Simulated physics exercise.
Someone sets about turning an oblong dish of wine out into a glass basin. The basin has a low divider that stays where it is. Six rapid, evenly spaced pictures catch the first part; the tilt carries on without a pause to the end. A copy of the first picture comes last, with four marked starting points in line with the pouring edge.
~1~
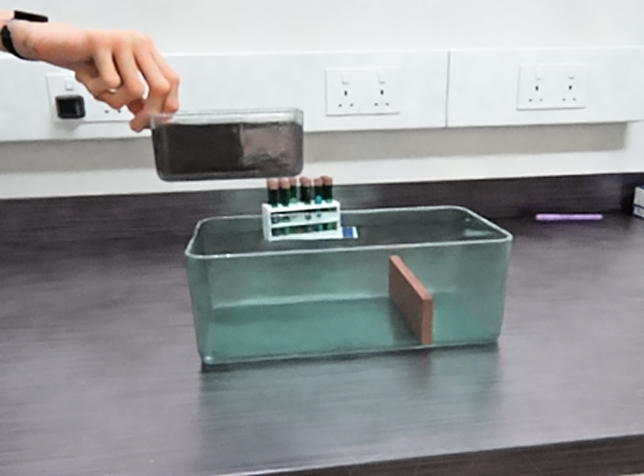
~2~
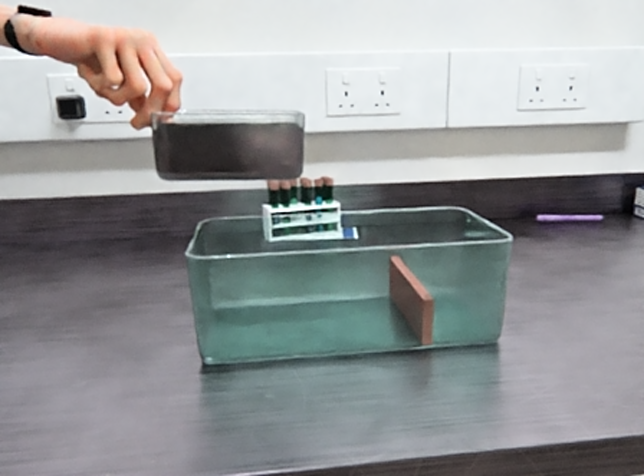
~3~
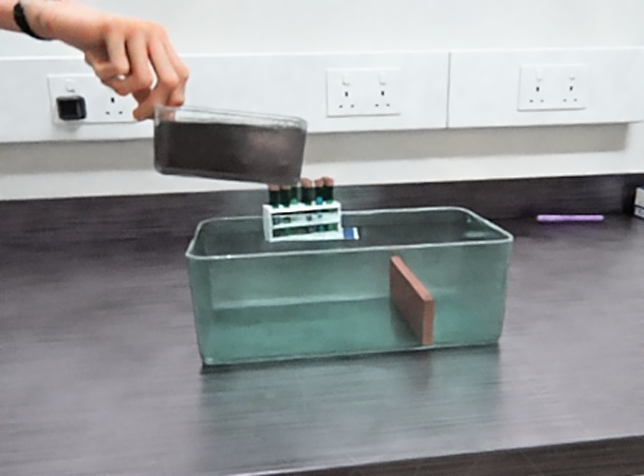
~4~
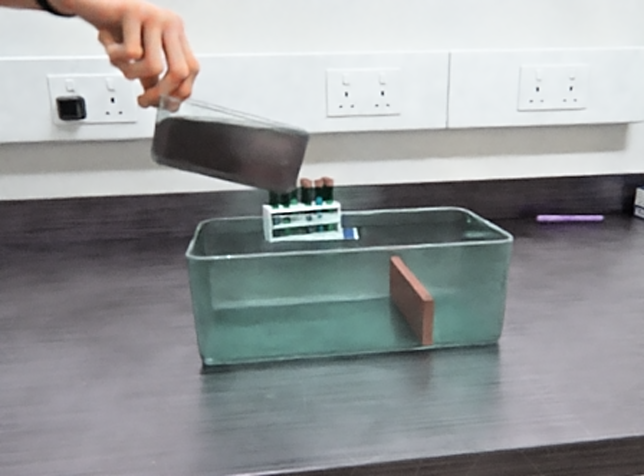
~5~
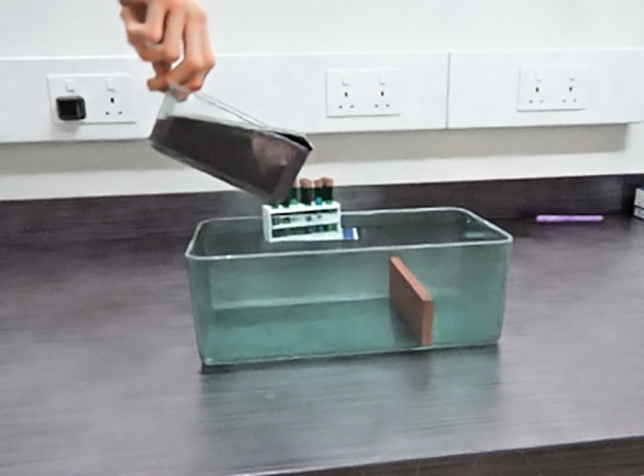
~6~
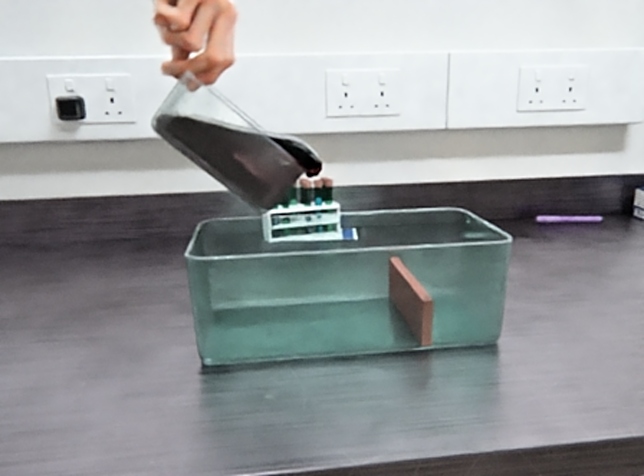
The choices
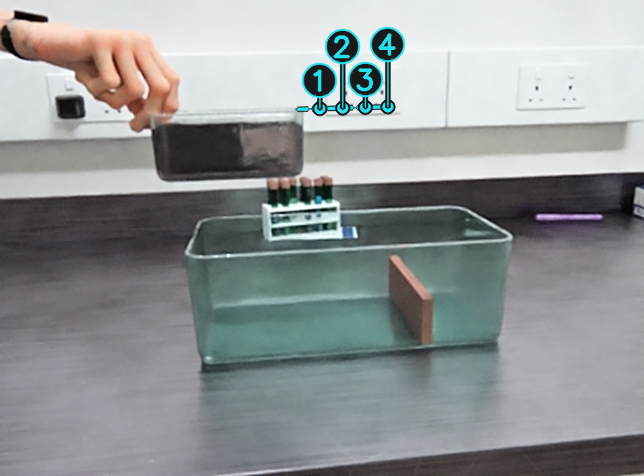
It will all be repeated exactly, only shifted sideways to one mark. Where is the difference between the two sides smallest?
The best place is 4.
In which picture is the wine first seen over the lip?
Picture 5.
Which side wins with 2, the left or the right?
The left one.
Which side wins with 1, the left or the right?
The left one.
On the marked copy, 1 at (319, 108); 2 at (342, 108); 3 at (365, 107); 4 at (387, 106).
Choosing 1, about 85 % ends left of the wall and 7 % right of it; 8 % is lost outside.
Choosing 2, about 91 % ends left of the wall and 6 % right of it; 3 % is lost outside.
Choosing 3, about 73 % ends left of the wall and 23 % right of it; 4 % is lost outside.
Choosing 4, about 47 % ends left of the wall and 49 % right of it; 4 % is lost outside.
